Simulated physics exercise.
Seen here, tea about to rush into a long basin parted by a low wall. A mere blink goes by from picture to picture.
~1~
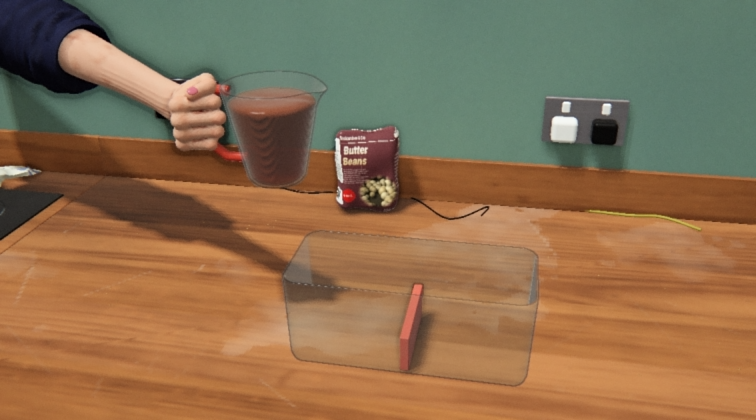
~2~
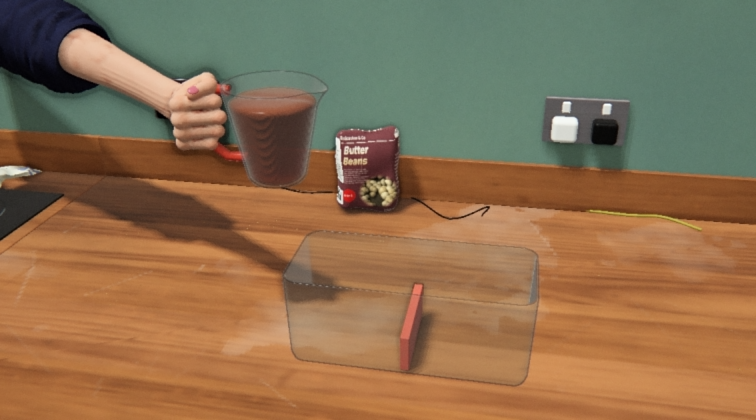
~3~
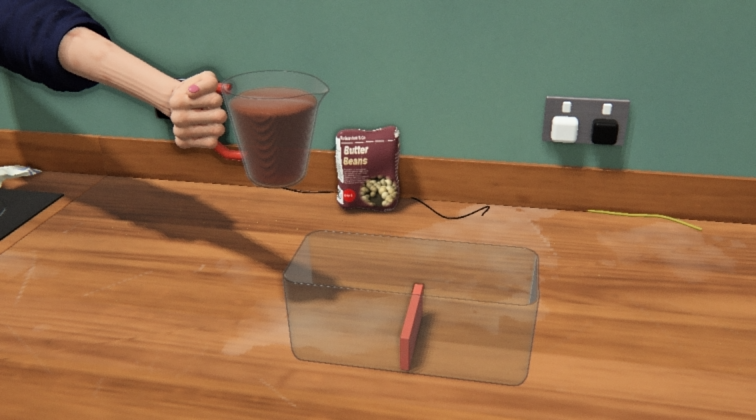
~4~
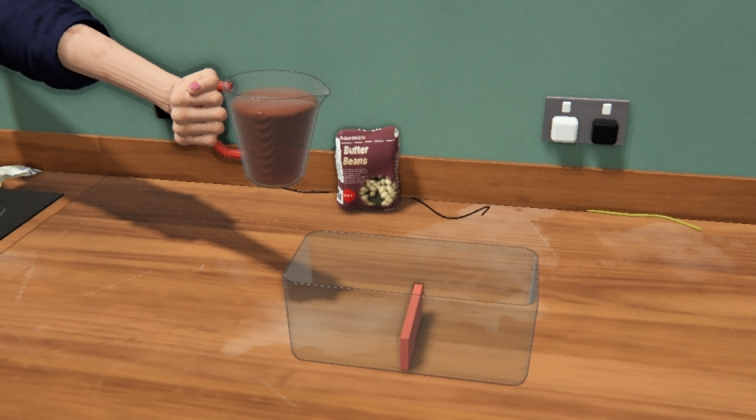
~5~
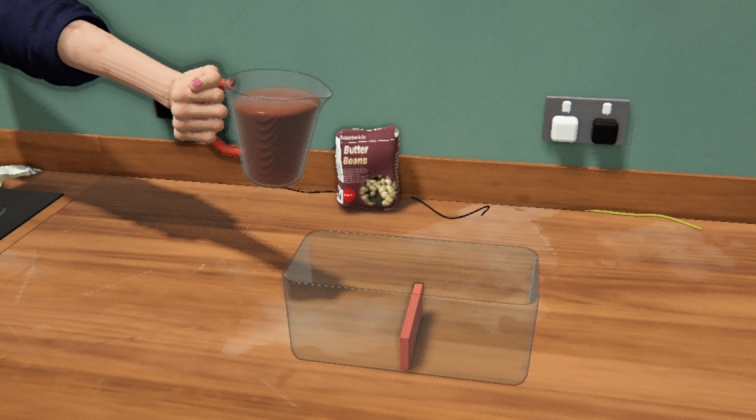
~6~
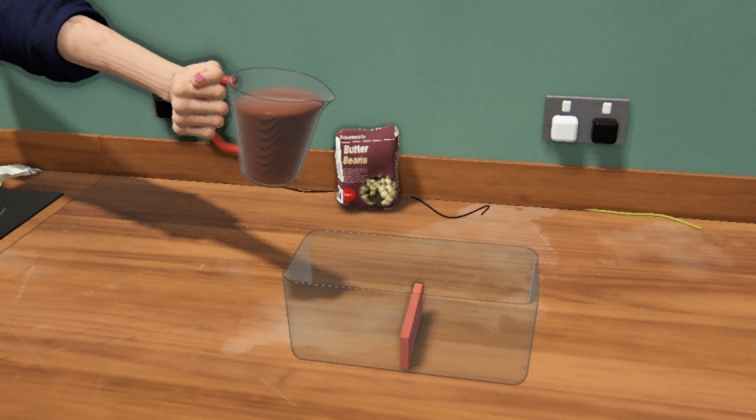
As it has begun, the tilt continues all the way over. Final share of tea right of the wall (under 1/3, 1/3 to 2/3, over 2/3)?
I'd put the amount right of the wall under the one-third mark.
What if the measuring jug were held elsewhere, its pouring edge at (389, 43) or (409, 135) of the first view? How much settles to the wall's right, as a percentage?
95 and 100 in a hundred.
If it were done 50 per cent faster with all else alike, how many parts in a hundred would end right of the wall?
Roughly 15 per cent ends up there.
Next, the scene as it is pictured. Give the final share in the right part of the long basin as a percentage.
Share approx. 25 %.
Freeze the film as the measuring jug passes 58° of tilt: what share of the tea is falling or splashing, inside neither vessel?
20 %.
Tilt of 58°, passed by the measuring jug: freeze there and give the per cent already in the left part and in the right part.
Left 5, right 0.
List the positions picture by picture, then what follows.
In the first frame, it leans 0°; its right rim is at (327, 88); the tea meets the walls at (232, 96) and (317, 100); the long basin's rim runs from (295, 255) to (537, 278); the wall's top is at (412, 311).
In the second frame, it leans 0°; its right rim is at (327, 89); the tea meets the walls at (233, 95) and (317, 101).
In the third frame, it leans 2°; its right rim is at (329, 90); the tea meets the walls at (233, 95) and (318, 101).
In the fourth frame, it leans 4°; its right rim is at (330, 92); the tea meets the walls at (234, 95) and (319, 102).
In the fifth frame, it leans 6°; its right rim is at (332, 94); the tea meets the walls at (237, 95) and (322, 101).
In the sixth frame, it leans 10°; its right rim is at (335, 98); the tea meets the walls at (239, 95) and (325, 101).
A moment on, the measuring jug is tipped part way and 78 per cent is still to pour, 5 is left of the wall and 0 right of it.
Next, the measuring jug is tipped on its side and 23 per cent is still to pour, 35 is left of the wall and 21 right of it.
Then the measuring jug is tipped right over and 0 per cent is still to pour, 74 is left of the wall and 22 right of it.
Later the measuring jug is tipped right over and 0 per cent is still to pour, 75 is left of the wall and 23 right of it.
Finally, 75 per cent lies left of the wall, 23 right of it and 2 outside.
